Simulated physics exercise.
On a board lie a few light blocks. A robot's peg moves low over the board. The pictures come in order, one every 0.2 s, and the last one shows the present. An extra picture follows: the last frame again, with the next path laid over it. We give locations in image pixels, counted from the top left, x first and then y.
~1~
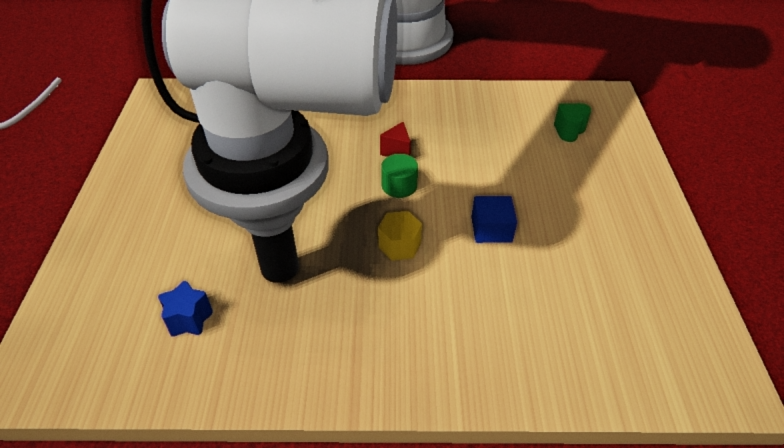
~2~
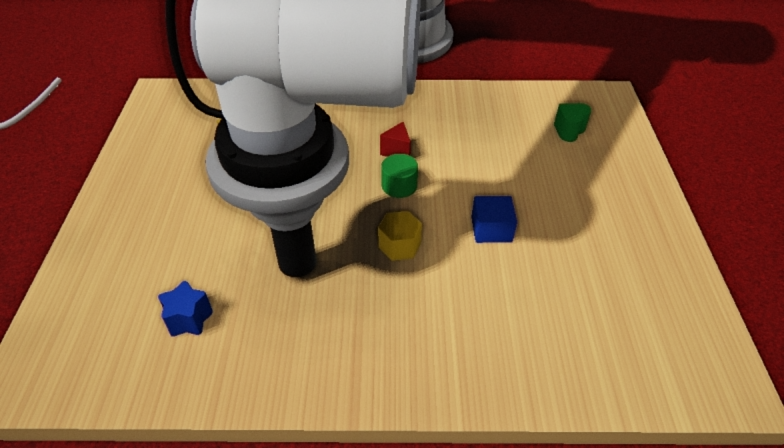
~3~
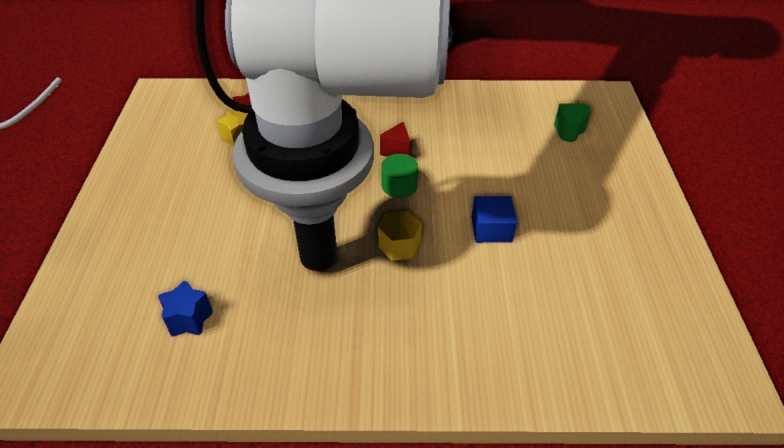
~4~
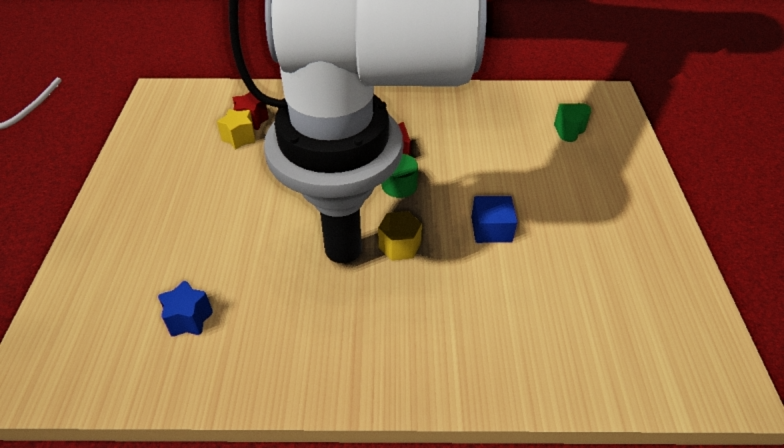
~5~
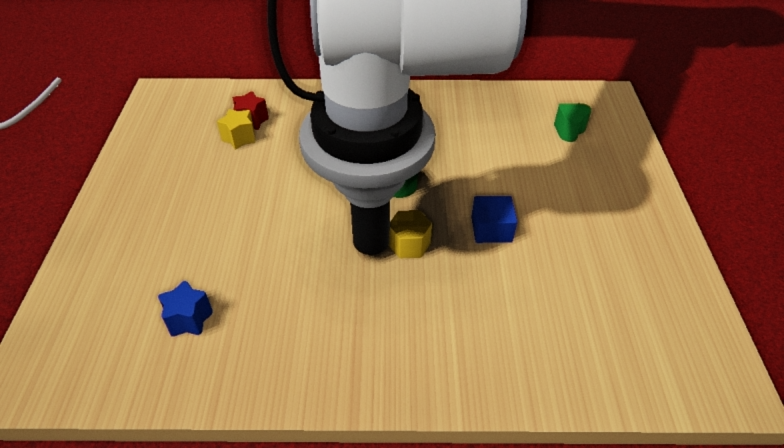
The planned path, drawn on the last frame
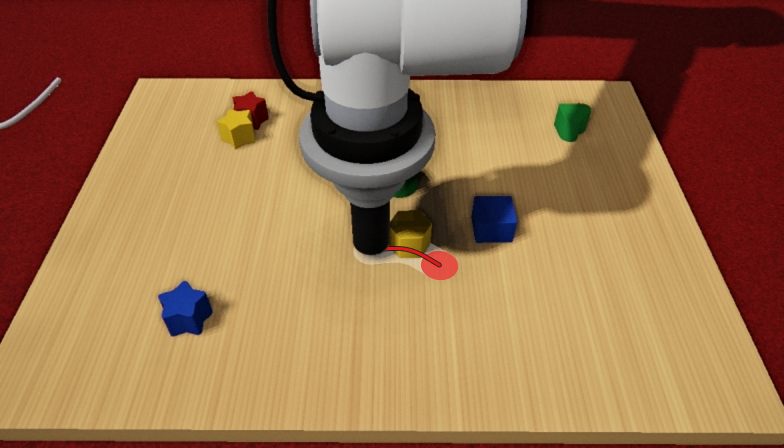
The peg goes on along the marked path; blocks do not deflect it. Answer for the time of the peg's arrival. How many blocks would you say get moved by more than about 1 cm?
Total: One.
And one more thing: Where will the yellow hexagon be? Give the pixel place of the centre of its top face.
It is going to be at (458, 219).
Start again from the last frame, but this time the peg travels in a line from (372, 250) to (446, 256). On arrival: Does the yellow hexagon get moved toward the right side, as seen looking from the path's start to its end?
No - that is not the case.
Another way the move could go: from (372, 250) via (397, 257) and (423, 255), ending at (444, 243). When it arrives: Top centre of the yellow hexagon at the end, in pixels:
The middle of the upper face of the yellow hexagon will lie at about (465, 201) in the picture.
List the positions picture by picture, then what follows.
The first frame shows peg tip at (280, 268); block tops, yellow hexagon at (400, 225); blue square piece at (496, 209).
The second frame shows peg at (298, 263); blocks unchanged.
The third frame shows peg at (319, 257); blocks unchanged.
The fourth frame shows peg at (343, 250); blocks unchanged.
The fifth frame shows peg at (371, 242); yellow hexagon at (410, 224); blue square piece at (496, 209).
Path on the board, from (372, 250) over (396, 248) and (419, 254) to (440, 265).
On the path given first. Halfway along, peg at (409, 241); yellow hexagon at (445, 220).
At the end, peg at (440, 257); yellow hexagon at (458, 219), turned 15° anticlockwise; blue square piece in place.
